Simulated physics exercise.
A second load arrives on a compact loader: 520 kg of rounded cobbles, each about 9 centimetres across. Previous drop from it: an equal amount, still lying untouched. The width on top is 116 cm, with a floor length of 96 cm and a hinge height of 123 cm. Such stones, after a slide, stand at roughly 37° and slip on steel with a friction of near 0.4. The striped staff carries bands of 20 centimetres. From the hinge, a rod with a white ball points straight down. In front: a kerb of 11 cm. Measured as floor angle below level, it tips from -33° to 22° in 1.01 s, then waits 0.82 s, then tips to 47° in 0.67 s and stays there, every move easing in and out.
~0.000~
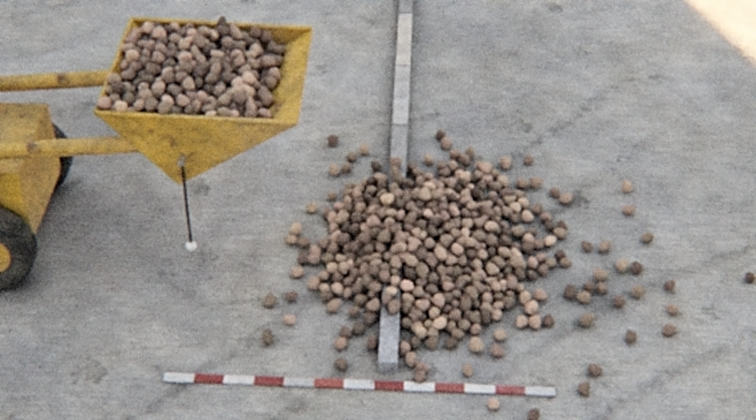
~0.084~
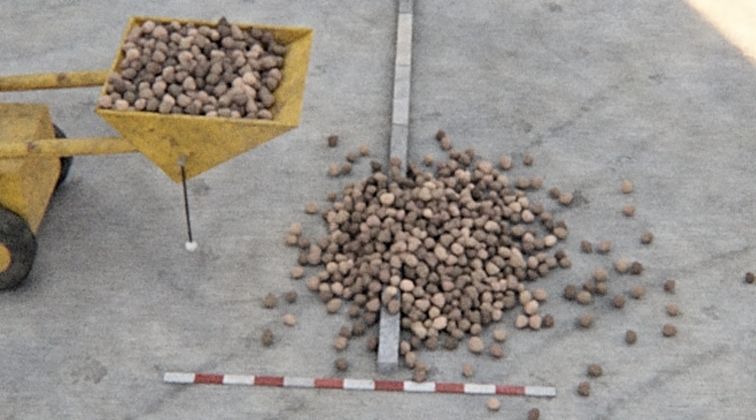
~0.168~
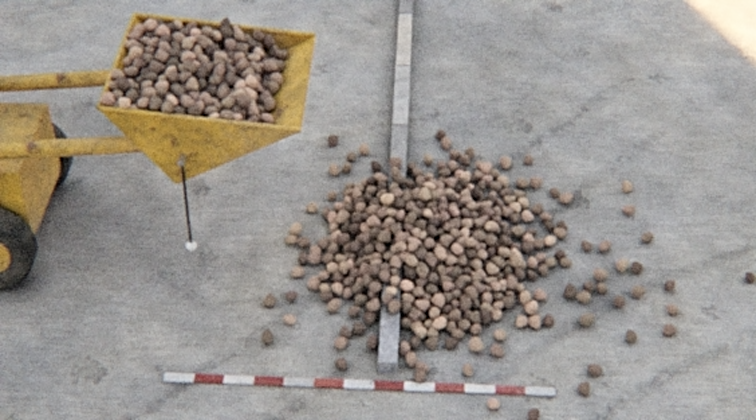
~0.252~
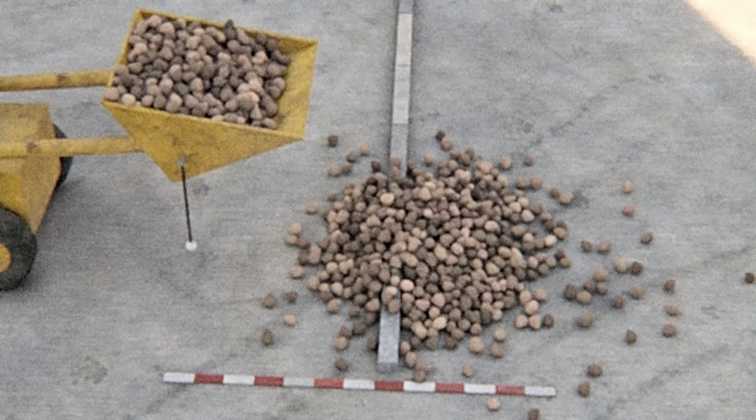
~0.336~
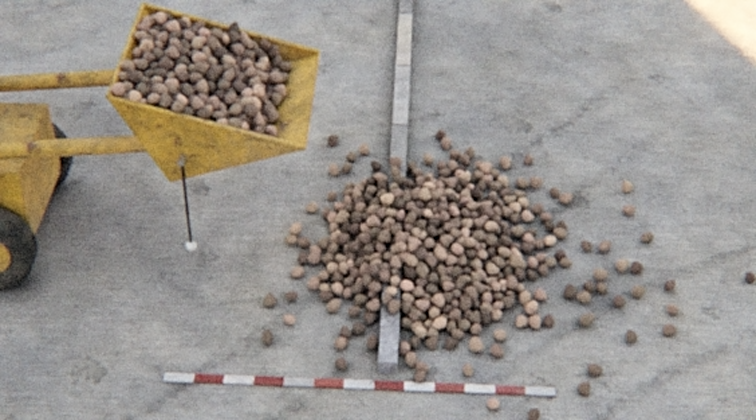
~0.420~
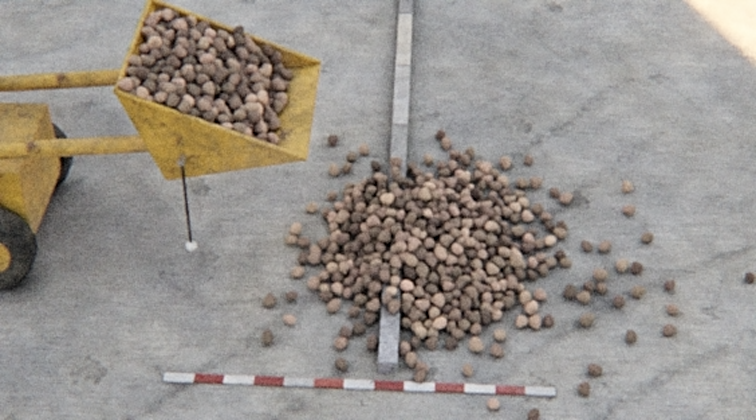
We see a yellow bucket of round brown stones on a wheeled machine at left gradually tilt rightward, its rear edge rising as the load shifts slightly inside, while a heap of similar stones lies still across a narrow kerb.
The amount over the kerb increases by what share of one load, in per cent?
By about 9 per cent of a load.
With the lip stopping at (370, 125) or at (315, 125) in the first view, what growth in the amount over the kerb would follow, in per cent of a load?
Roughly 60 and 20 percent, in that order.
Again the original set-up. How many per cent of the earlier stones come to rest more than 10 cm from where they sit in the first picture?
About 5 %.
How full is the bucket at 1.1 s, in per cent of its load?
About 90 per cent.
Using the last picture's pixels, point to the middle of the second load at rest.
I'd say close to (341, 233).
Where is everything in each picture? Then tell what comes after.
The bucket is at -33°, its lip at (297, 123); the top of the load is at (172, 43). The earlier load is highest near (403, 213), 24 cm above ground level, 30 % on this side of the kerb, 70 % over the kerb, in the first frame.
Lip at (298, 125), floor tilted -32°, highest stones at (164, 45); the stones move at 0.1 m/s on average, in the second frame.
Lip at (300, 130), floor tilted -29°, highest stones at (167, 44); the stones move at 0.2 m/s on average, in the third frame.
Lip at (303, 138), floor tilted -24°, highest stones at (151, 38); the stones move at 0.3 m/s on average, in the fourth frame.
The bucket is at -19°, its lip at (305, 148); the top of the load is at (155, 33); the stones move at 0.4 m/s on average, in the fifth frame.
The bucket is at -12°, its lip at (307, 159); the top of the load is at (162, 30); the stones move at 0.4 m/s on average, in the sixth frame.
After 0.8 s the floor is at 14°; in per cent of one load, 100 in the bucket, 30 on this side of the kerb, 70 over the kerb; the foremost stones are at (662, 261).
After 1.1 s the floor is at 22°; in per cent of one load, 91 in the bucket, 39 on this side of the kerb, 70 over the kerb; the foremost stones are at (662, 261).
After 3.0 s the floor is at 47°; in per cent of one load, 0 in the bucket, 121 on this side of the kerb, 79 over the kerb; the foremost stones are at (662, 261).
After 5.6 s the floor is at 47°; in per cent of one load, 0 in the bucket, 121 on this side of the kerb, 79 over the kerb; the foremost stones are at (662, 261). Net gain over the kerb, 9.
